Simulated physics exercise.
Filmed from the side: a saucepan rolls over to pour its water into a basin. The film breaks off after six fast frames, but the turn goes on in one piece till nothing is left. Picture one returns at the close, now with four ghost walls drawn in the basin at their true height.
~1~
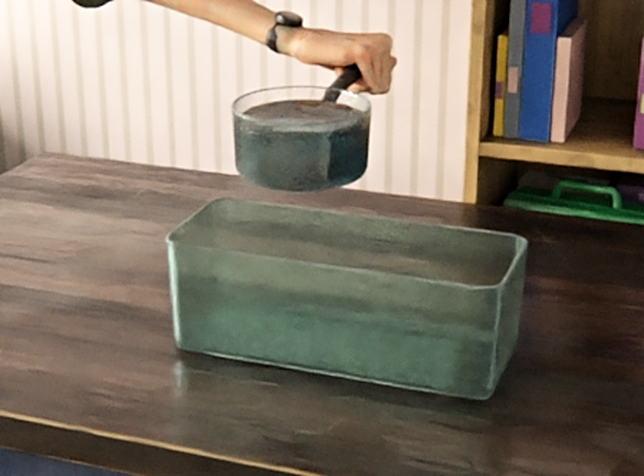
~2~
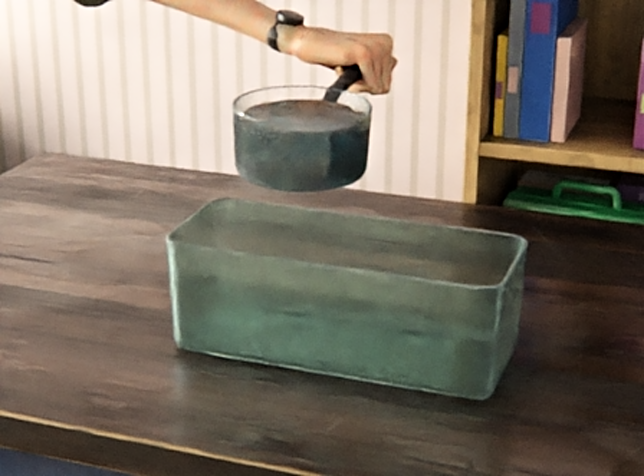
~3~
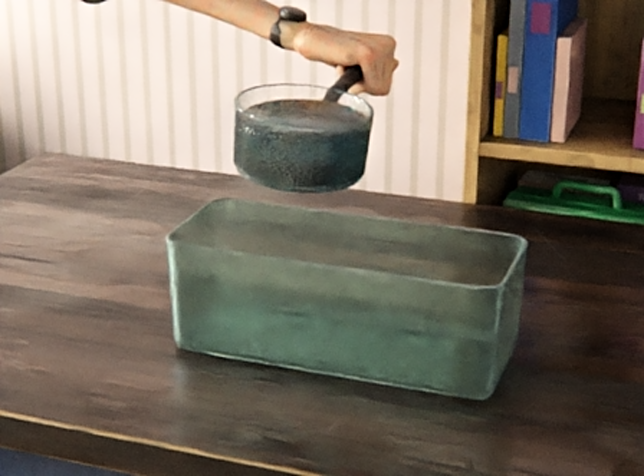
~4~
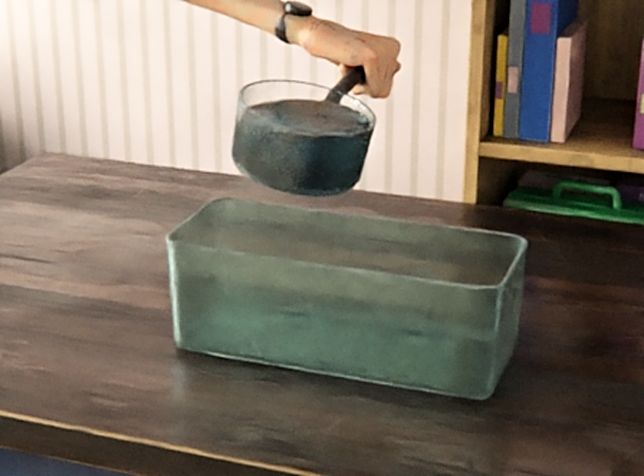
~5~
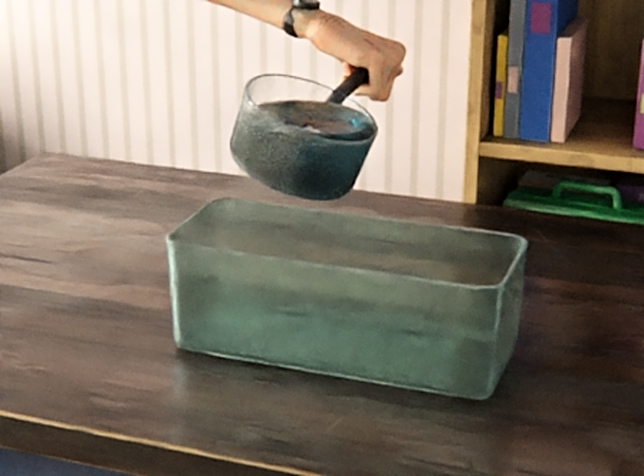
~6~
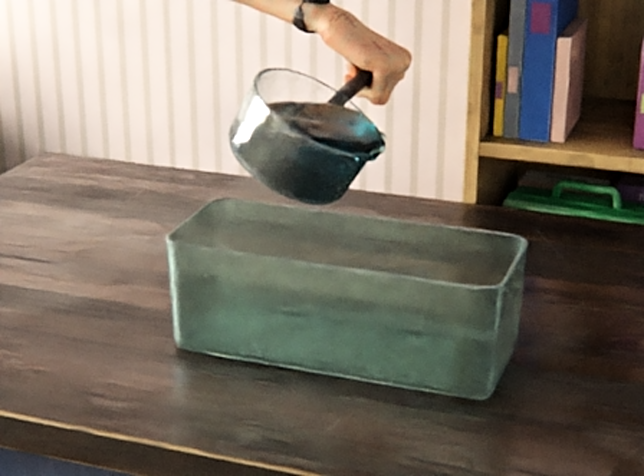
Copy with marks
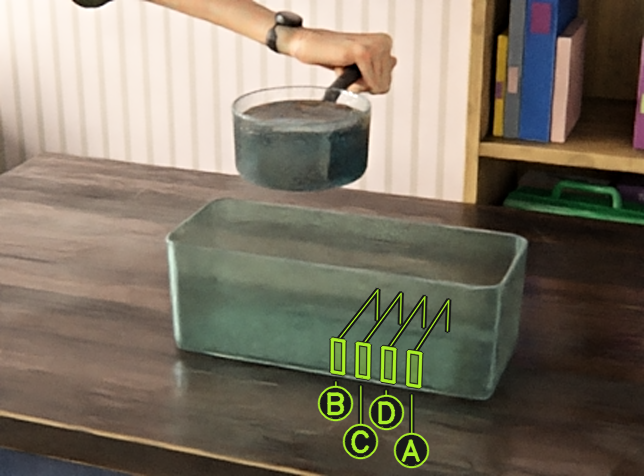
We see a hand holding a clear saucepan of dark liquid above a rectangular greenish glass basin on a wooden table; the pan starts upright, then gradually tilts down to the right until liquid reaches over its lip.
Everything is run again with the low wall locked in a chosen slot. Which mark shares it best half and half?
The answer is slot D.
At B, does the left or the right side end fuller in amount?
More ends on the right.
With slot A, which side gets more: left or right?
The left side.
In lime, A at (411, 394); B at (335, 381); C at (360, 385); D at (386, 390).
For slot A, about 73 % ends left of the wall and 25 % right of it.
For slot B, about 12 % ends left of the wall and 88 % right of it.
For slot C, about 22 % ends left of the wall and 77 % right of it.
For slot D, about 51 % ends left of the wall and 48 % right of it.
